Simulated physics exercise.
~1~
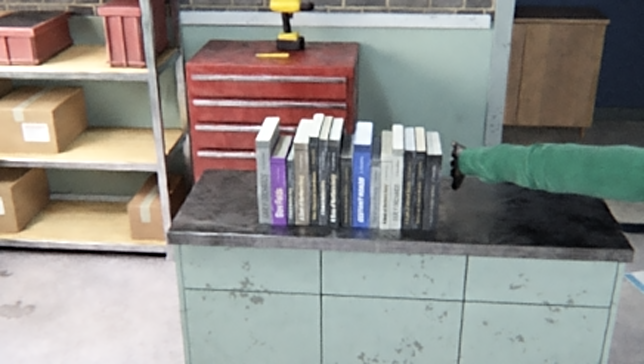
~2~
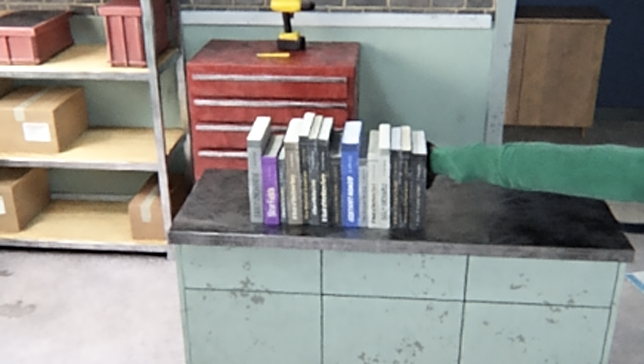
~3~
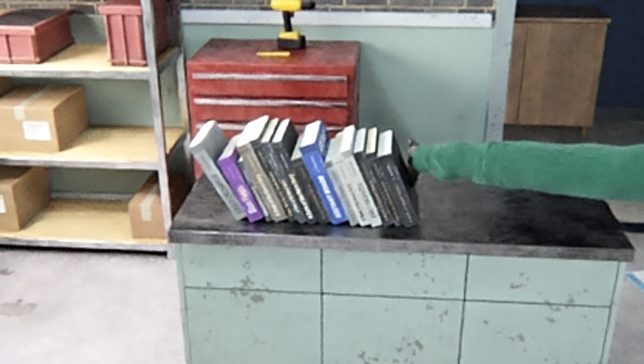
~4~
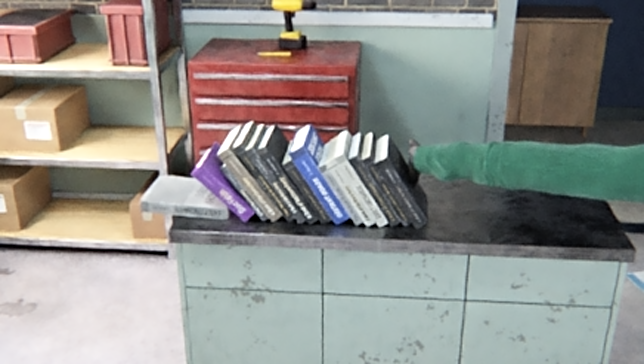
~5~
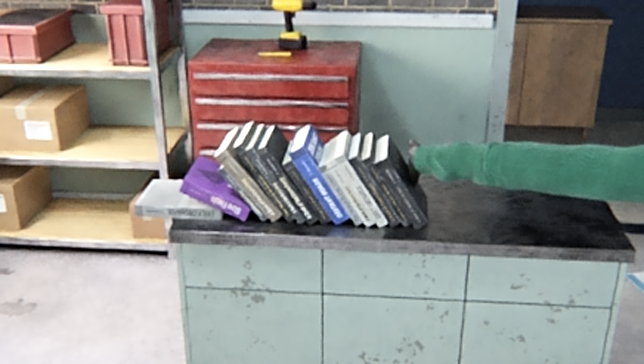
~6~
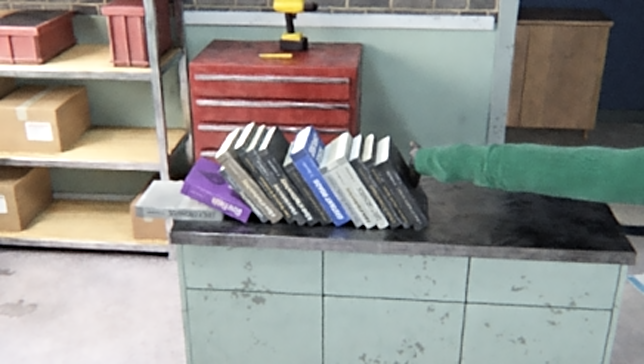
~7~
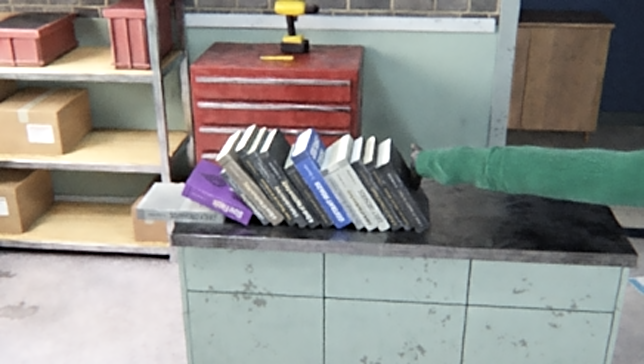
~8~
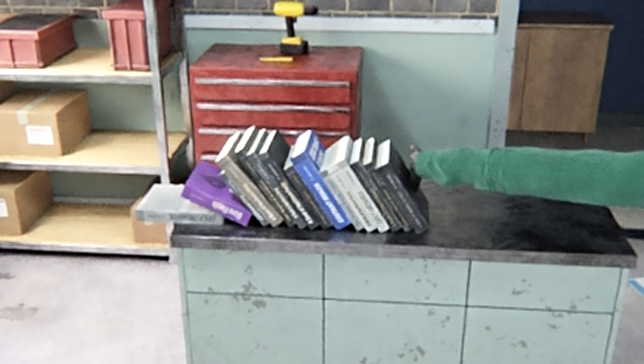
At the start, a row of upright books, one purple and one blue among them, stands on a dark-topped workbench while a green-sleeved arm reaches in from the right. The hand pushes the right end of the row, and the books slide slightly left. They then tilt left together, and the hand stops. The pale book at the far left topples onto its side, and the purple one slumps down after it. At the end, the pale book juts past the bench's left edge, the purple book rests steeply tipped on top, and the others, including the blue one, stay leaning.
